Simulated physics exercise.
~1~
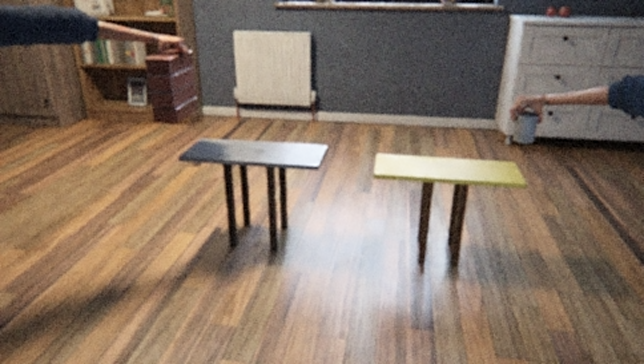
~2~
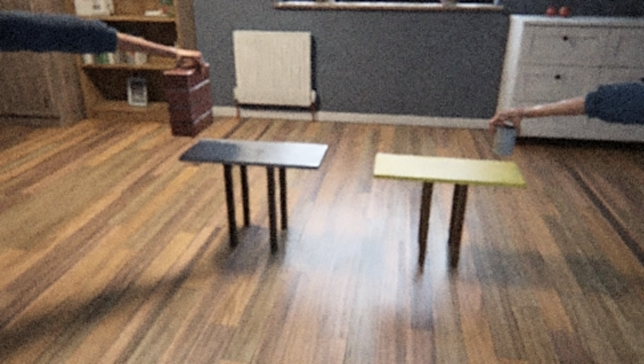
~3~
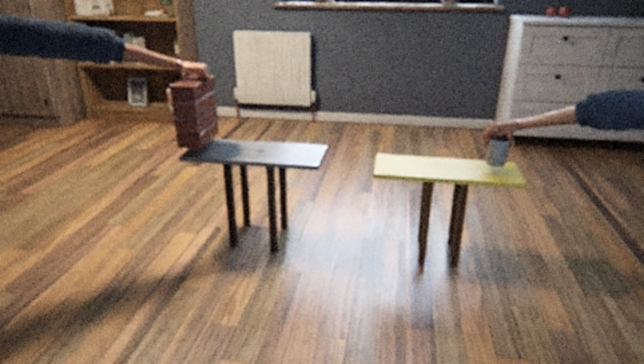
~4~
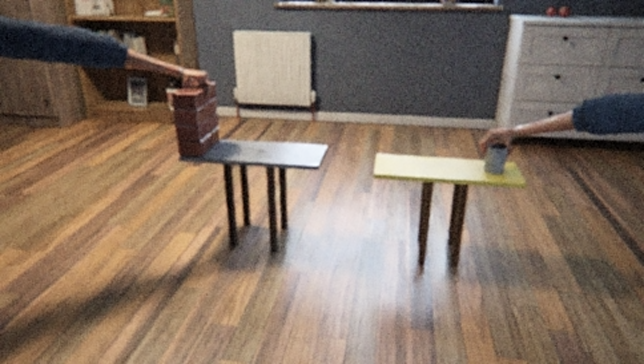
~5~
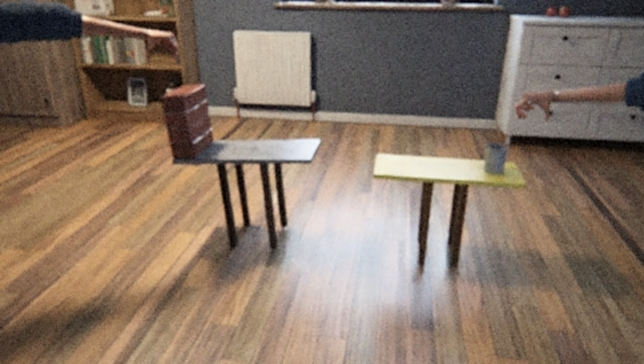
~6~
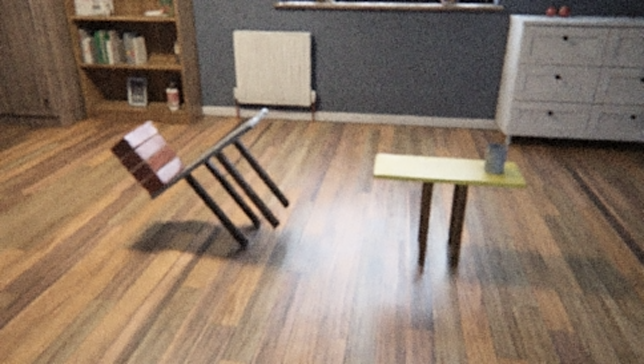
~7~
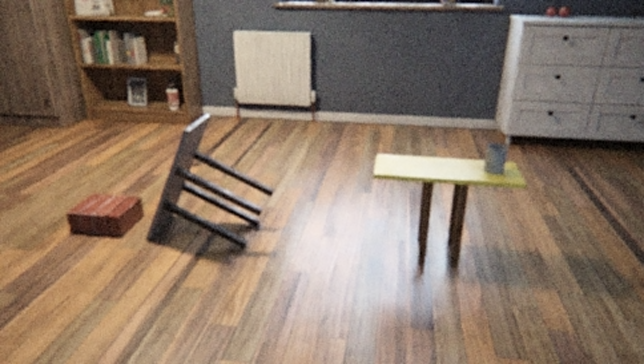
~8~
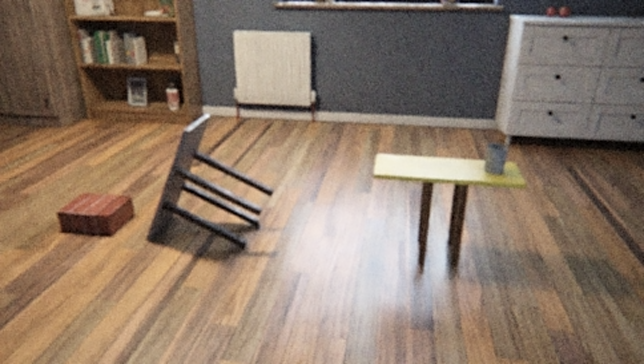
A grey plant stand tips over under a stack of reddish bricks while a yellow small table beside it stays standing, seen by a still camera in a room with a wooden floor, a bookcase and white drawers. Two hands reach in from either side, the left carrying the bricks and the right a small grey beaker. They set them on the outer ends of the two tops, then let go and draw back. The grey stand tilts left and the bricks slide to the floor. It ends tipped on its side, the bricks lying beside it, the beaker still upright on the yellow table.
